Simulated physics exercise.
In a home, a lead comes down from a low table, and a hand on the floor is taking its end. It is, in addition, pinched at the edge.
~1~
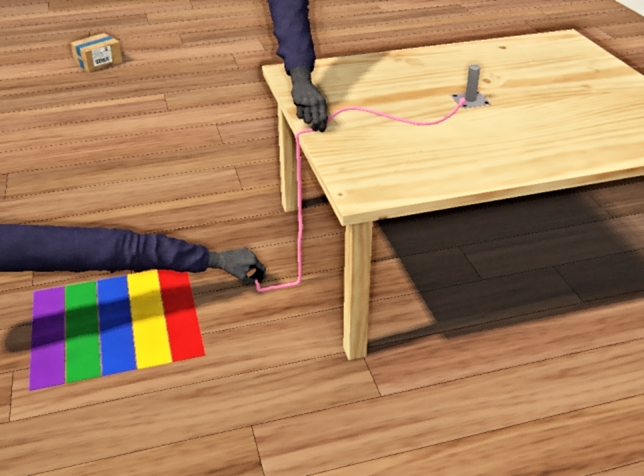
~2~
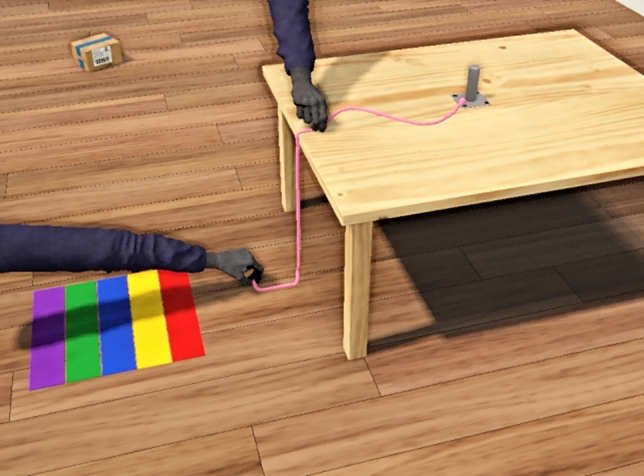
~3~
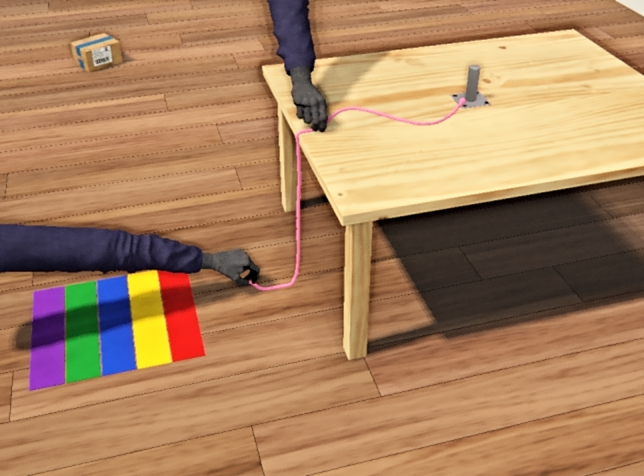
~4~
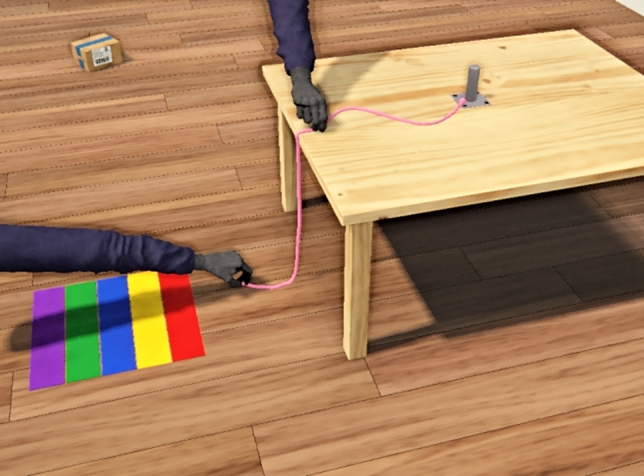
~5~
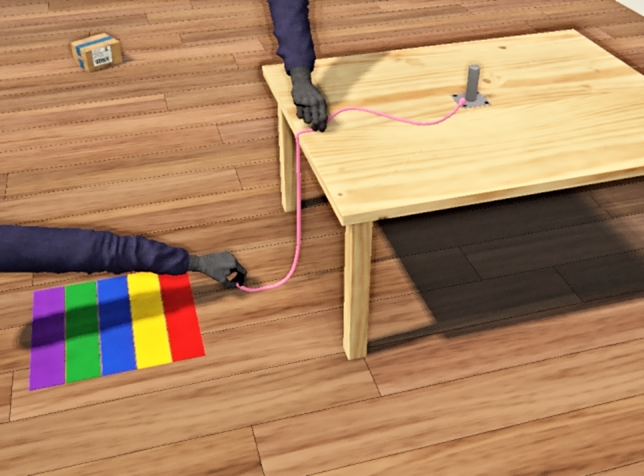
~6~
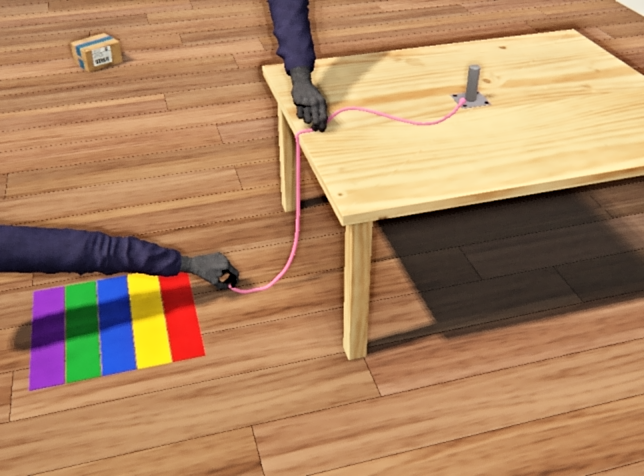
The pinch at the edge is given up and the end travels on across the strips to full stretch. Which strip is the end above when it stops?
The green one.
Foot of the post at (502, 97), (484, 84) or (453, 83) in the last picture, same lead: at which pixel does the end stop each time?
Try by try: (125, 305), (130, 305) and (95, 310).
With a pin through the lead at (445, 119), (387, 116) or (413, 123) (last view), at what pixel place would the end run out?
Going through the three tries, you get (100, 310), (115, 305) and (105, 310).
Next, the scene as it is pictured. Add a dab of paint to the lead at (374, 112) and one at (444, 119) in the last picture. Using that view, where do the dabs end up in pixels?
The first one ends up at (348, 121) and the second one at (420, 108).
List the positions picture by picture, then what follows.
The first frame shows end (256, 281); red (186, 340); yellow (152, 347); blue (118, 354); green (83, 360); purple (47, 367).
The second frame shows end (254, 281); lead through (451, 114) (390, 117) (333, 116) (298, 156) (299, 218) (298, 272).
The third frame shows end (250, 282).
The fourth frame shows end (243, 283); lead through (451, 114) (390, 117) (333, 116) (299, 156) (300, 218) (296, 273).
The fifth frame shows end (237, 284).
The sixth frame shows end (230, 286); lead through (451, 114) (390, 117) (333, 116) (299, 156) (298, 218) (282, 274).
Early on, end near (140, 302); over yellow.
Midway, end near (103, 309); over blue.
At the end of the slack, end near (82, 313); over green. The end stops over the green strip.
